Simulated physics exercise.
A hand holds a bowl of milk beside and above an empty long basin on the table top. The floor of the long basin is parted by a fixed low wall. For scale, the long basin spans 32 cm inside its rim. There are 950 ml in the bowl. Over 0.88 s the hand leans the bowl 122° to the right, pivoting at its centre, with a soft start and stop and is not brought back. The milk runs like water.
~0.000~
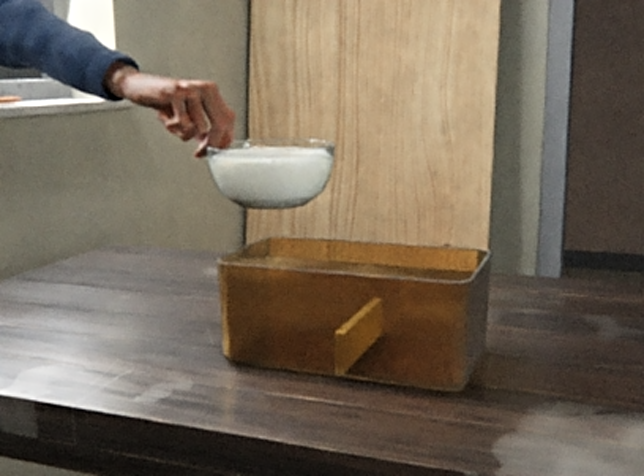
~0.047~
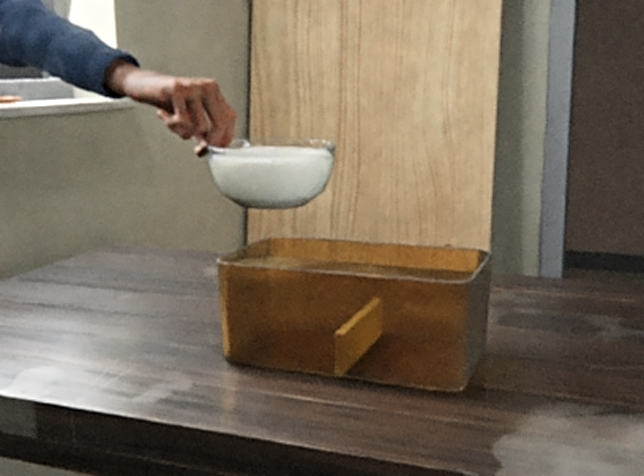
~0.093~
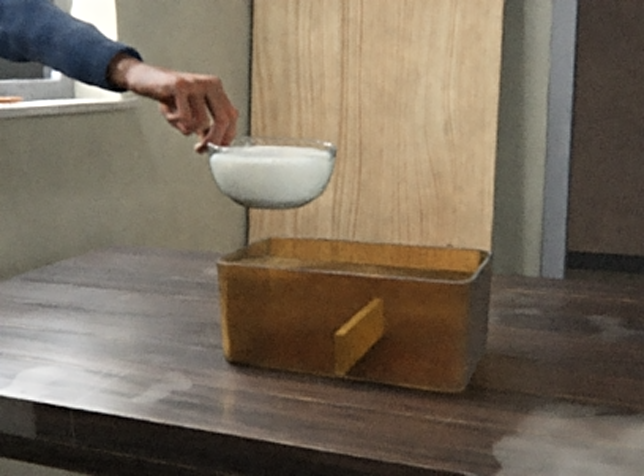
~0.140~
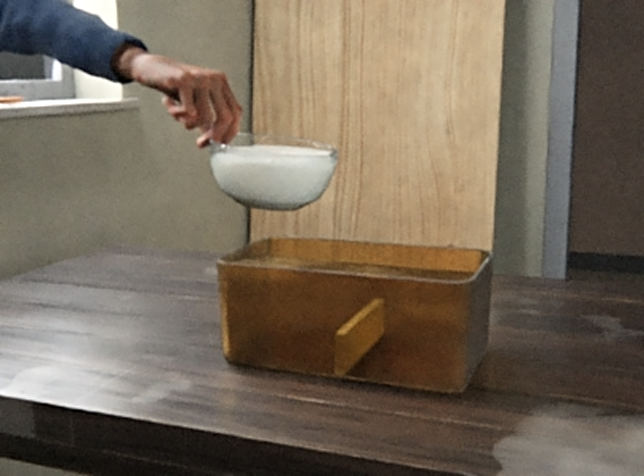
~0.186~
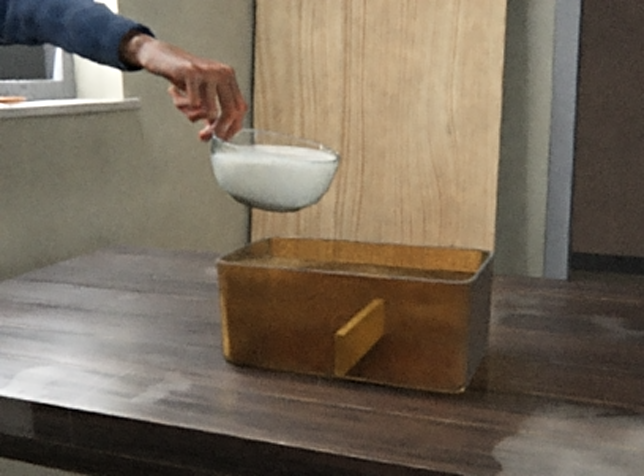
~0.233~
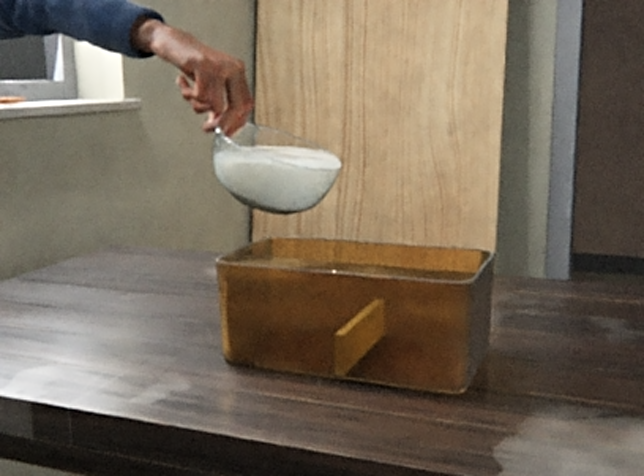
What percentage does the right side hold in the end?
Roughly 59 per cent is past the wall.
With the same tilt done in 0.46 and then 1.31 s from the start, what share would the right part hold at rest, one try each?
First 35, then 70 per cent.
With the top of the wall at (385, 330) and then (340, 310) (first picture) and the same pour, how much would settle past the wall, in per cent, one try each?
In turn about 35 and 80 per cent.
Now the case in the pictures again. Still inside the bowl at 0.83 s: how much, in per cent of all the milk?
Some 0 per cent.
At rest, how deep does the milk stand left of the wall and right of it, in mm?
Some 16 mm on the left and 24 mm on the right.
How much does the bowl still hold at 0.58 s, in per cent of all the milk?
About 20 per cent.
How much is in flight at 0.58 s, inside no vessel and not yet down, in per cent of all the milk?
Some 26 per cent.
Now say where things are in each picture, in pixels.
The first picture shows tilt 0°; pouring edge (330, 148); surface from (220, 152) to (330, 156); the long basin's rim runs from (243, 249) to (481, 267); the wall's top is at (360, 316).
The second picture shows tilt 1°; pouring edge (330, 149); surface from (220, 152) to (330, 156).
The third picture shows tilt 3°; pouring edge (332, 151); surface from (221, 151) to (331, 157).
The fourth picture shows tilt 7°; pouring edge (333, 156); surface from (223, 149) to (333, 158).
The fifth picture shows tilt 13°; pouring edge (335, 162); surface from (224, 149) to (335, 160).
The sixth picture shows tilt 20°; pouring edge (336, 170); surface from (226, 149) to (336, 163); 2 per cent is over the edge.
By 0.58 s the tilt is 90° and 21 per cent is still to pour, 11 is left of the wall and 42 right of it.
By 0.83 s the tilt is 121° and 0 per cent is still to pour, 40 is left of the wall and 59 right of it.
By 1.09 s the tilt is 122° and 0 per cent is still to pour, 40 is left of the wall and 59 right of it.
By 1.38 s the tilt is 122° and 0 per cent is still to pour, 40 is left of the wall and 59 right of it.
At rest 40 per cent lies left of the wall, 59 right of it and 1 outside.
